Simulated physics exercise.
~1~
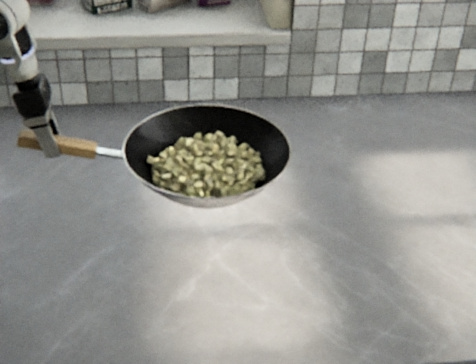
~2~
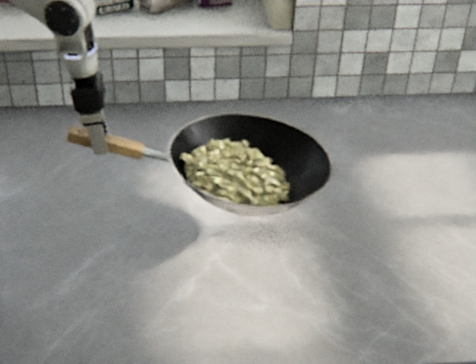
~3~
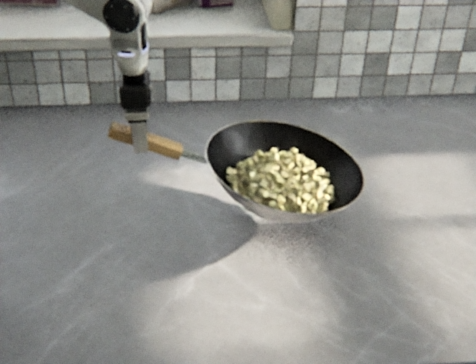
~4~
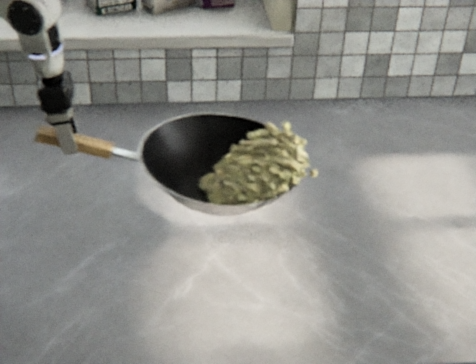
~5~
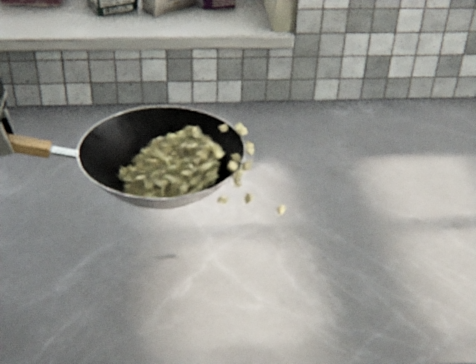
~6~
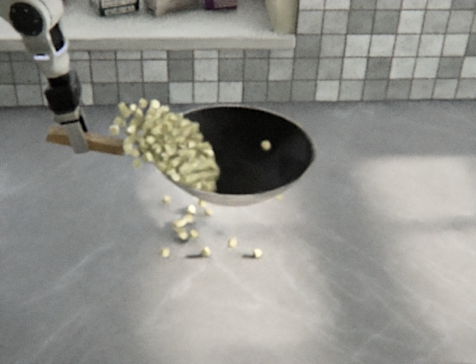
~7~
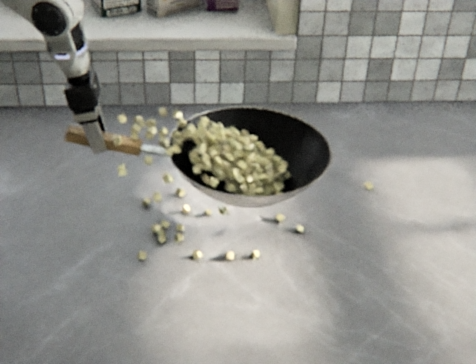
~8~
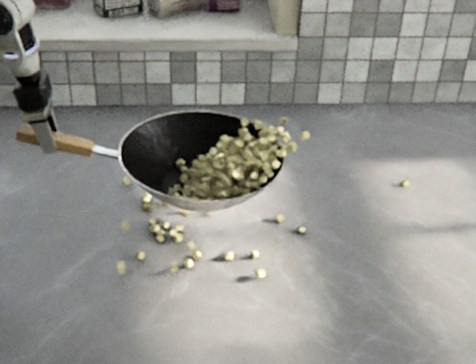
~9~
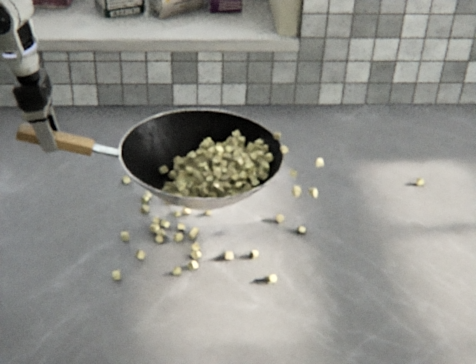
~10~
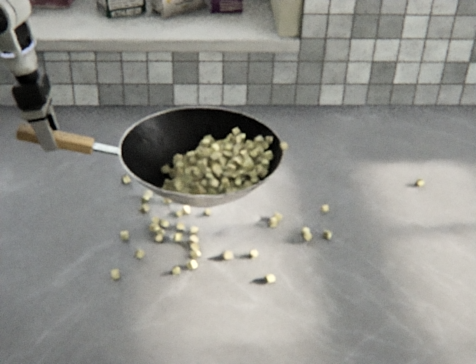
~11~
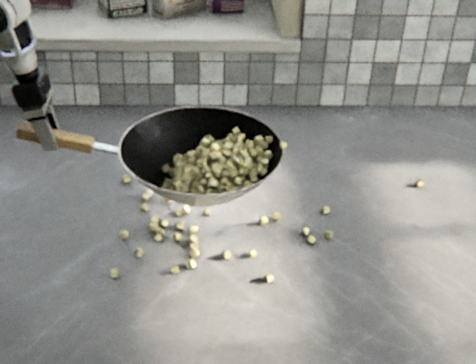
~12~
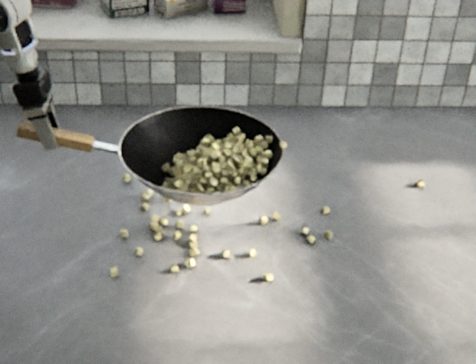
The clip shows a robot arm holding a wok of pale green vegetable dice above a grey countertop, moving it right, left, right and left again so the dice surge and some spill. The wok then holds still, most dice inside and others scattered below.
